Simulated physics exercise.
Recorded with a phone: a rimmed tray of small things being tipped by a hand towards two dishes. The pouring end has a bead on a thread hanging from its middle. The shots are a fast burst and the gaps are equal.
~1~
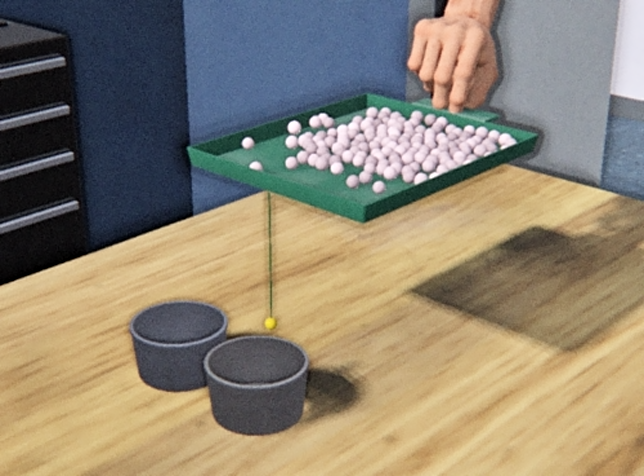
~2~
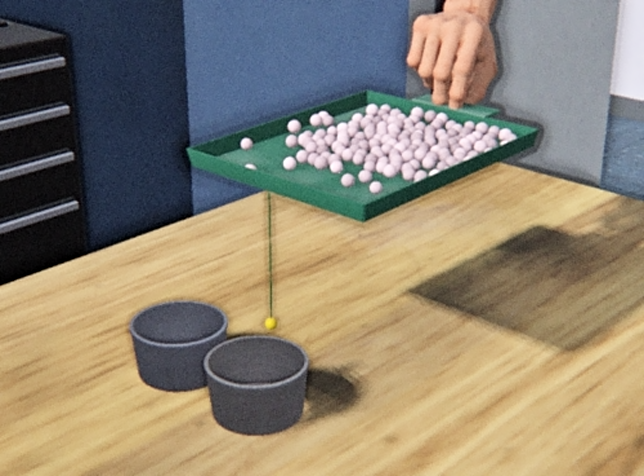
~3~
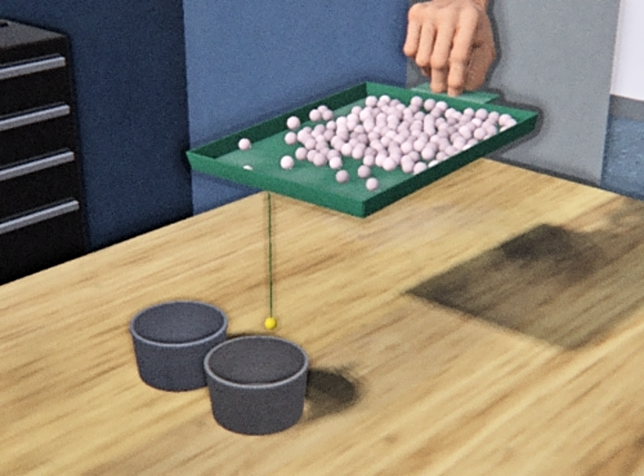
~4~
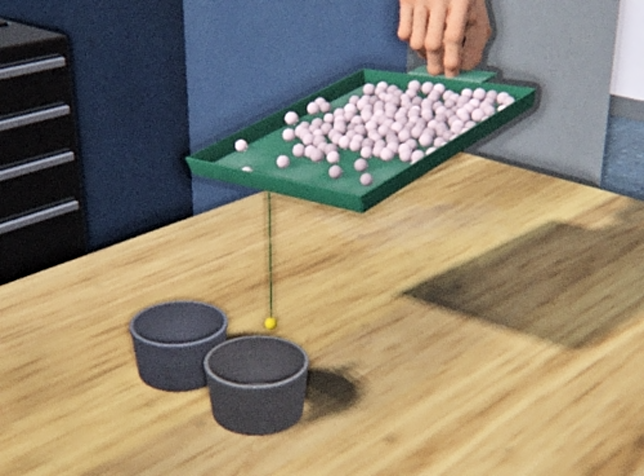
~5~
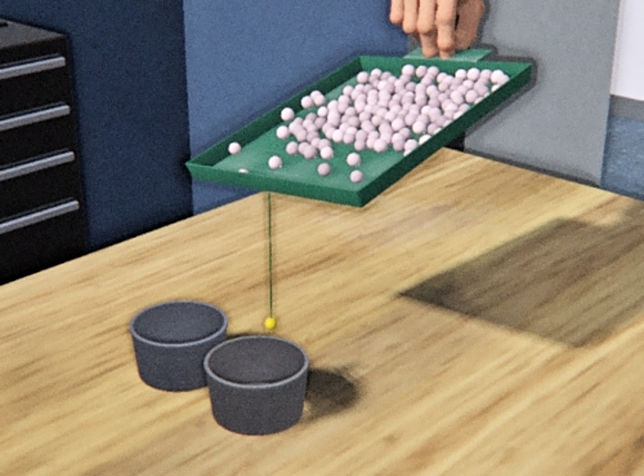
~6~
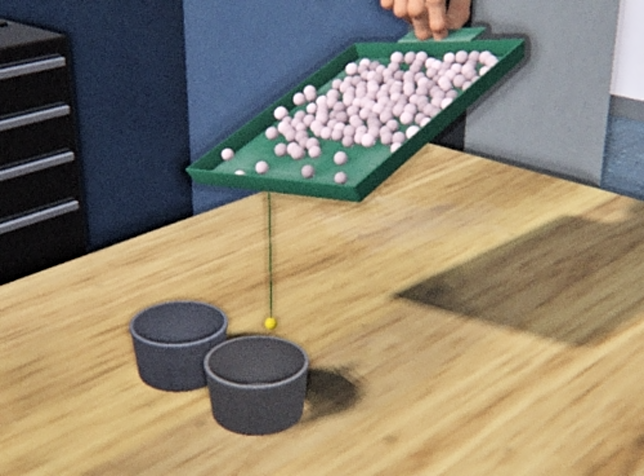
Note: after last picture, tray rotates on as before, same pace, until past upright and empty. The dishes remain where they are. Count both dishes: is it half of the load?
Basically it's a mostly caught load, that one.
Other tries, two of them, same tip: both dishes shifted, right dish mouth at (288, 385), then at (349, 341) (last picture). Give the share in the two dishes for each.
First placement: Some 20 %; second placement: Some 0 %.
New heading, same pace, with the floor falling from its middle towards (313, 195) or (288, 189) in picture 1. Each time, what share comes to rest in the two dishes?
Close to 20 percent first and close to 40 percent second.
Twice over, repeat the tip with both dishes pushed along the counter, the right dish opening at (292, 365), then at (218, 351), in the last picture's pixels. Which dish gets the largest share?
First try: The left-side dish; second try: The left-side dish.
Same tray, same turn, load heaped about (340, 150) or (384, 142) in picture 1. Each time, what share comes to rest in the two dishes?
First try 60 %, second try 60 %.
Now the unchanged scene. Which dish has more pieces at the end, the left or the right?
Looking at the end state, it is the left-side one.
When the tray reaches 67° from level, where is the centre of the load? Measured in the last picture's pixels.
Centre estimate: (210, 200).
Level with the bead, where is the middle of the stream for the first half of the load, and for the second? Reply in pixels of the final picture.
Early half: (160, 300); late half: (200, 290).
Soon, tray tipped steeply; about half on the tray; a stray few in the right dish; about a quarter in the left dish; a small part outside both; about a quarter in the air.
A while on, tray tipped past a quarter turn; a stray few on the tray; a stray few in the right dish; about two thirds in the left dish; about a quarter outside both; a small part in the air.
Towards the end, tray tipped past a quarter turn; a stray few in the right dish; about two thirds in the left dish; about a third outside both.
Finally, tray tipped past a quarter turn; a stray few in the right dish; about two thirds in the left dish; about a third outside both.
